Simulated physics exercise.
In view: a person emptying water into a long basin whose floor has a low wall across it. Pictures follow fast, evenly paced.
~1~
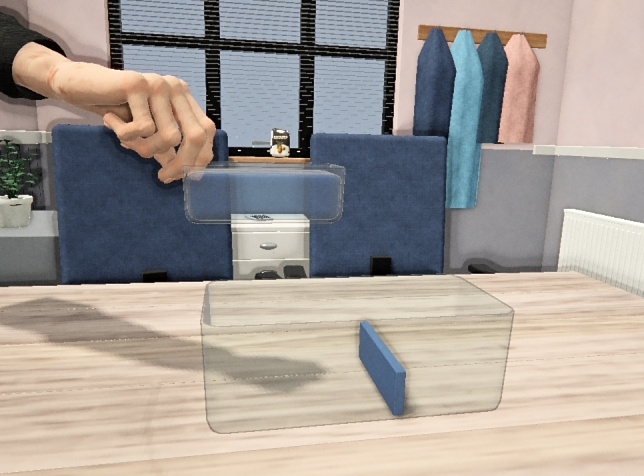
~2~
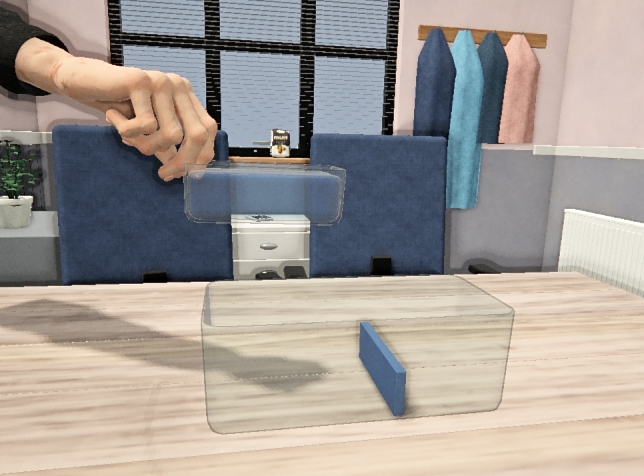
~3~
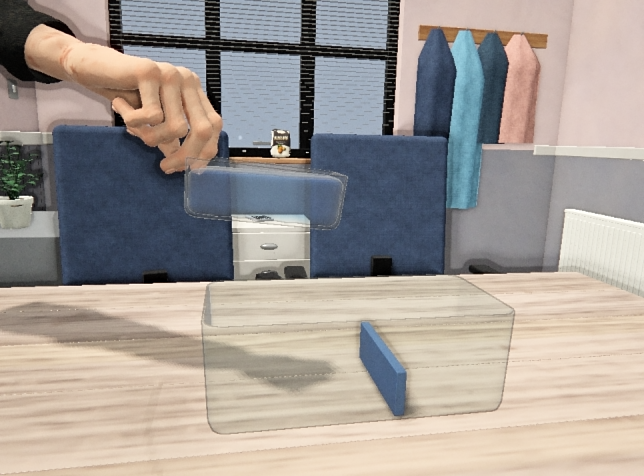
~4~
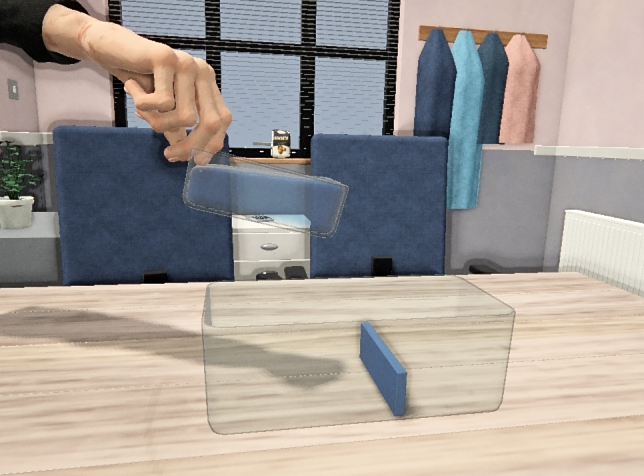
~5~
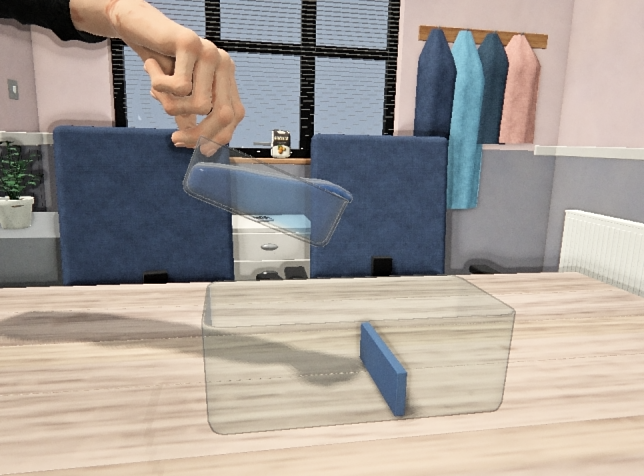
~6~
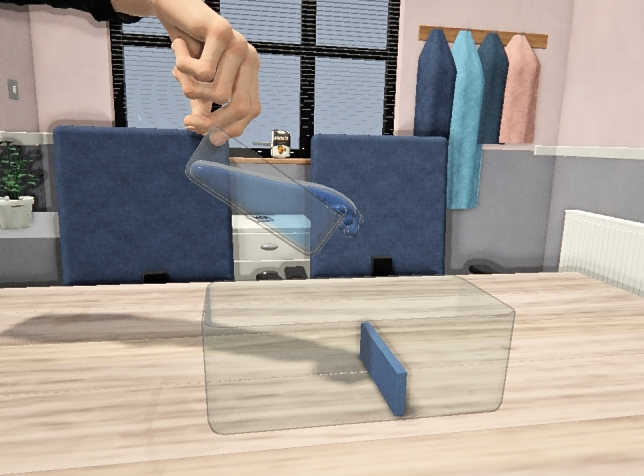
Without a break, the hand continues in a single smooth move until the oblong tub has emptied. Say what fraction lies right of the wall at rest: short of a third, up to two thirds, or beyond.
The share right of the wall ends up within a third to two thirds.
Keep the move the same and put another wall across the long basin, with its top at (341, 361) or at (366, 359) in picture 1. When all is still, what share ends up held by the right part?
It works out to around 80 per cent for the first and around 65 per cent for the second.
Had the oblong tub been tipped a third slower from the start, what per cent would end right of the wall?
I'd say close to 55 %.
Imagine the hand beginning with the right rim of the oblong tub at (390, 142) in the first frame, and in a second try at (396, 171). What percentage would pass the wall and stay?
Close to 80 % for the first start and close to 80 % for the second.
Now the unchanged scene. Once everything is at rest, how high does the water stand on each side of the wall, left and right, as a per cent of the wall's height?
Near 20 in a hundred to the left, 30 to the right.
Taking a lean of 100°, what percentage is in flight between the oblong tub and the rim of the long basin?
About 15 %.
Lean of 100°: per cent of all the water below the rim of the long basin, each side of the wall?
40 percent or so left, 45 percent or so right.
A moment on, the oblong tub is tipped right over and 4 per cent is still to pour, 39 is left of the wall and 43 right of it.
Next, the oblong tub is tipped right over and 0 per cent is still to pour, 54 is left of the wall and 43 right of it.
Then the oblong tub is tipped right over and 0 per cent is still to pour, 56 is left of the wall and 43 right of it.
Later the oblong tub is tipped right over and 0 per cent is still to pour, 56 is left of the wall and 43 right of it.
In the end 56 per cent lies left of the wall, 43 right of it and 1 outside.
